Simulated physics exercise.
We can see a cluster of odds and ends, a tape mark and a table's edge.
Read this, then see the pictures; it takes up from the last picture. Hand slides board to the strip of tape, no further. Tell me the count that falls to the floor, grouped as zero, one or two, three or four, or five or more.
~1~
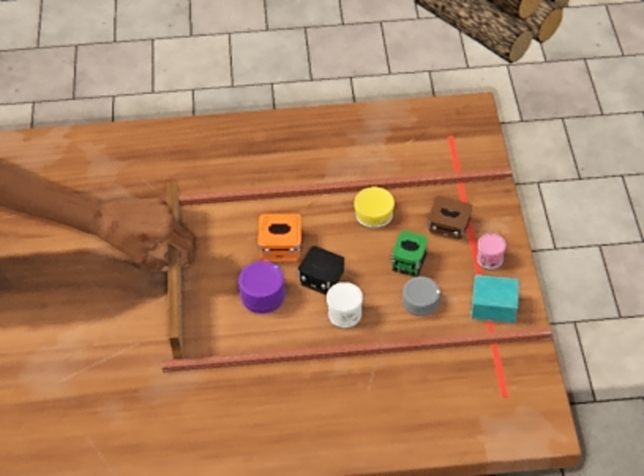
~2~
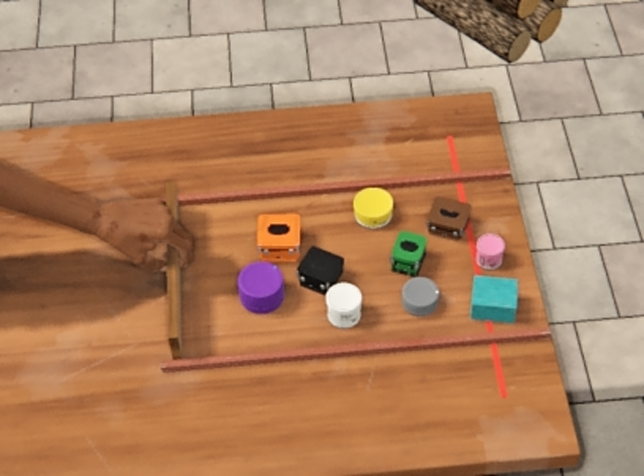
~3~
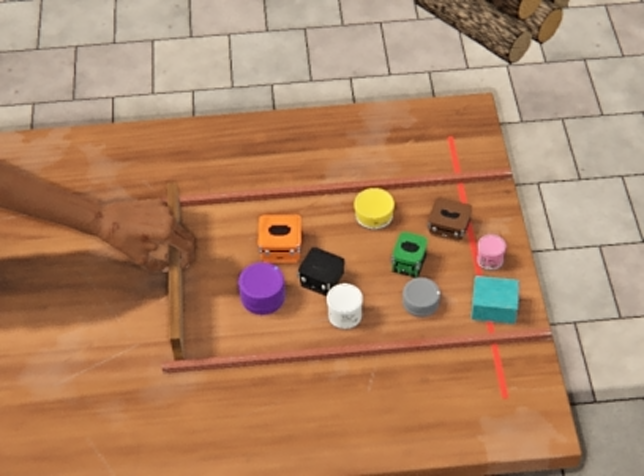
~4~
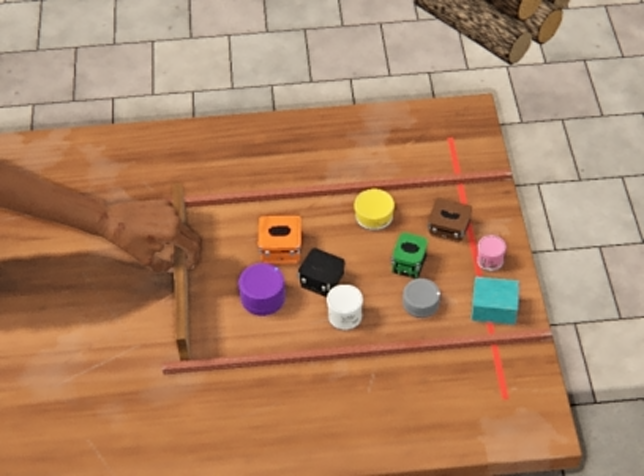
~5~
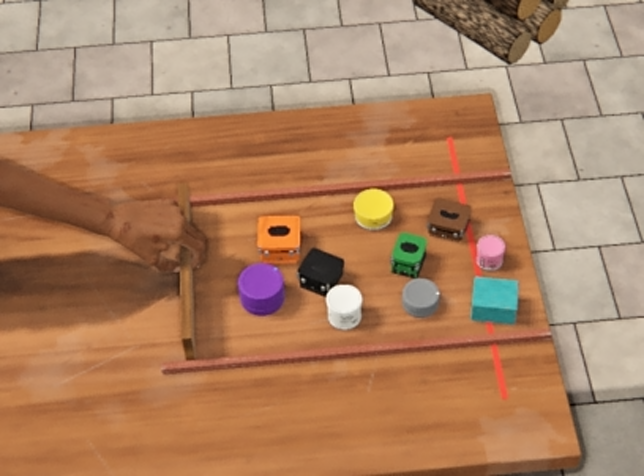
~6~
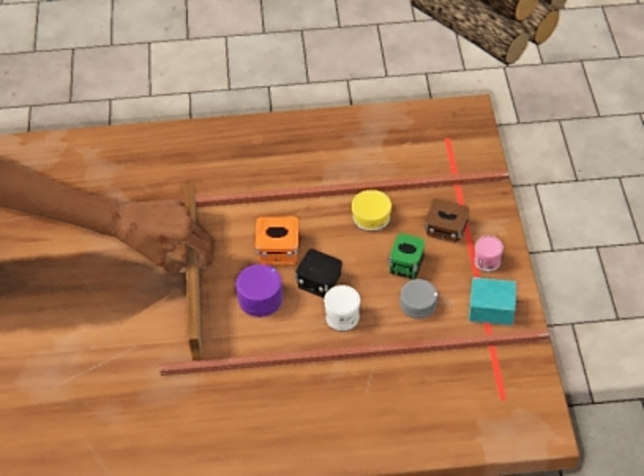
The count is three or four.
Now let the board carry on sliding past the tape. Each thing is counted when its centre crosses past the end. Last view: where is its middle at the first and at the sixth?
The first one at (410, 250), the next at (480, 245).
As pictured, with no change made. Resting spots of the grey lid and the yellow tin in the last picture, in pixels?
The first sits around (533, 295), while the other sits around (479, 193).
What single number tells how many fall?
The answer is exactly 4.
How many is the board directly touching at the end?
4 touch it.
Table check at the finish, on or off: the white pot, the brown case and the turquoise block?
Each one in turn: The white pot is spared, the brown case is not spared, the turquoise block is not spared.
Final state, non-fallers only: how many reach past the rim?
The tally is 2.
A little later, none off yet; pink tin at rest near (488, 254); turquoise block at rest near (493, 302); brown case at rest near (447, 222).
Next, none off yet; pink tin tilted well over near (552, 257); turquoise block shifted about its own width near (532, 301); brown case shifted about its own width near (483, 214).
When it is over, the number that fall off is three or four; down, green case, brown case, turquoise block and pink tin.
